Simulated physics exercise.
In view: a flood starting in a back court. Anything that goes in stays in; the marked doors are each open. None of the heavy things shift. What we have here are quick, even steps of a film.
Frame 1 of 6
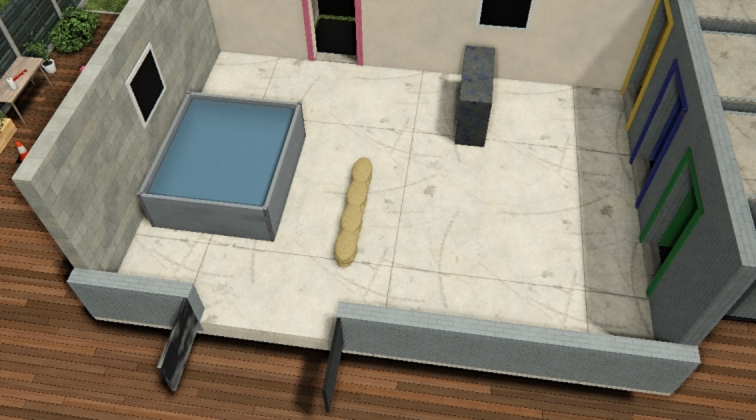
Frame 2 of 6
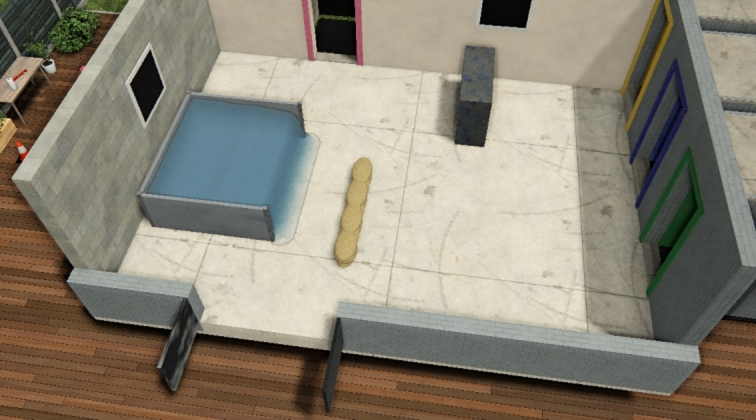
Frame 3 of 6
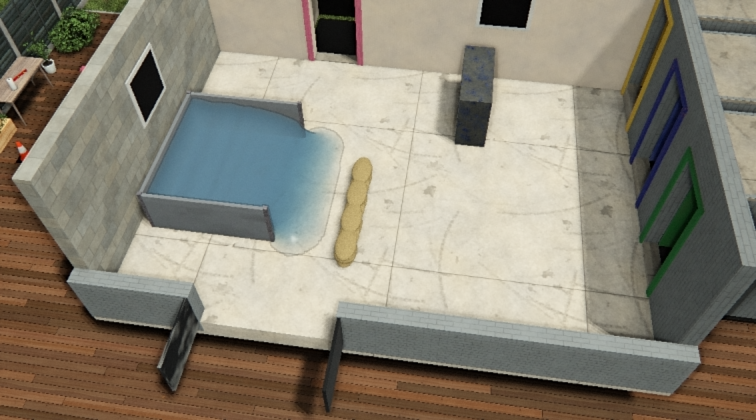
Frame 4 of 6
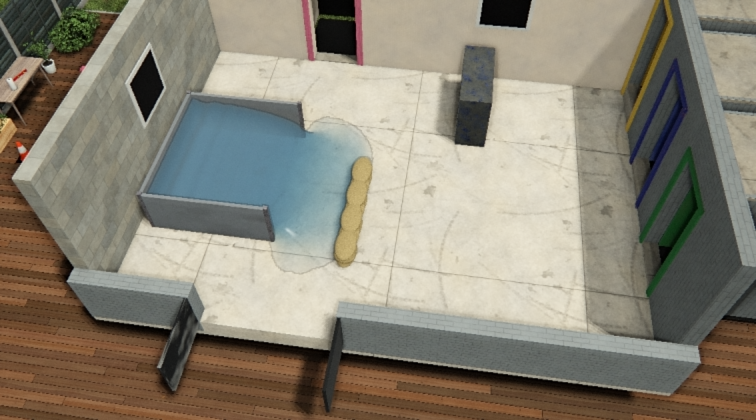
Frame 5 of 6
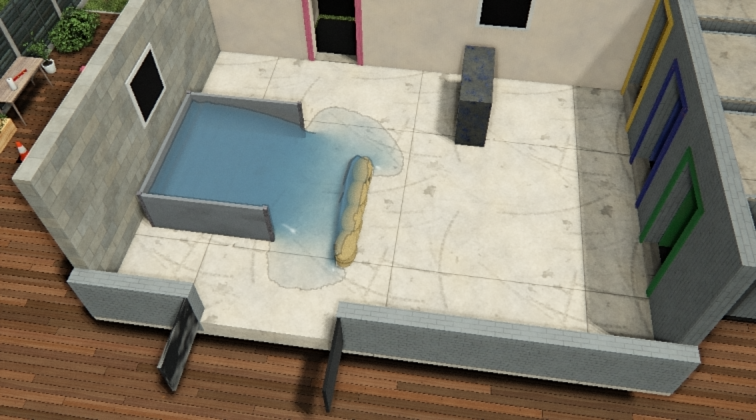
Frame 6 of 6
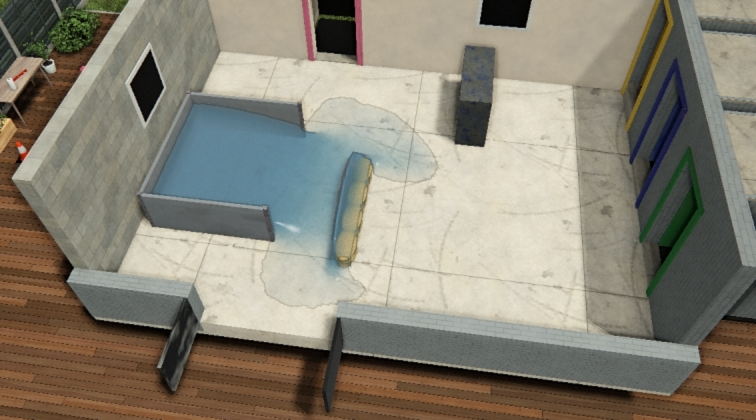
Water pouring from the open right side of a tank, spreading across a pale courtyard floor and around a row of sandbags.
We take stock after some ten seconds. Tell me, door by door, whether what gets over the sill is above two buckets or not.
In order: The pink door will pass more than two buckets. The blue door will pass two buckets at most. The yellow door will pass two buckets at most. The green door will pass more than two buckets.
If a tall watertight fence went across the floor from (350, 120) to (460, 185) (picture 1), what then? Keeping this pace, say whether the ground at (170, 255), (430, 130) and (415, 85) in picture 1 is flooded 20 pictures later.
Taking the three spots in turn, they are unwetted, unwetted and inundated.
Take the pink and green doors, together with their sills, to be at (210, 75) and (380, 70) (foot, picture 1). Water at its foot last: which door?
The last to get wet is the pink one.
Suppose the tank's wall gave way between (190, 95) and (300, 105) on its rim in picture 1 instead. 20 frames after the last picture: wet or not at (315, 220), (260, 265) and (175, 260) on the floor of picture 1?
One by one: Unsoaked; unsoaked; unsoaked.
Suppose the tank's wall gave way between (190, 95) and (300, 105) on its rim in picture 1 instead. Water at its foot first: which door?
It would be the one in pink.
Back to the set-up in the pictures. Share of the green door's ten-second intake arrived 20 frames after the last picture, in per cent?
Near 0 in a hundred.
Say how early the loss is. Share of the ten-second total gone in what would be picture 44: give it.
I'd estimate some 80 per cent.
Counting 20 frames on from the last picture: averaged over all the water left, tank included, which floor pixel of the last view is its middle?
That puts it at around (383, 174).
A moment on, water covers 35 % of the floor; the pink door not reached, the blue door not reached, the yellow door not reached, the green door not reached.
Next, water covers 55 % of the floor; the pink door not reached, the blue door wet at the sill, nothing in, the yellow door not reached, the green door not reached.
Then, water covers 70 % of the floor; the pink door under two buckets in, the blue door wet at the sill, nothing in, the yellow door wet at the sill, nothing in, the green door wet at the sill, nothing in.
Later, water covers 80 % of the floor; the pink door over two buckets in, the blue door wet at the sill, nothing in, the yellow door wet at the sill, nothing in, the green door over two buckets in.
In the end, water covers 90 % of the floor; the pink door over two buckets in, the blue door wet at the sill, nothing in, the yellow door wet at the sill, nothing in, the green door over two buckets in.
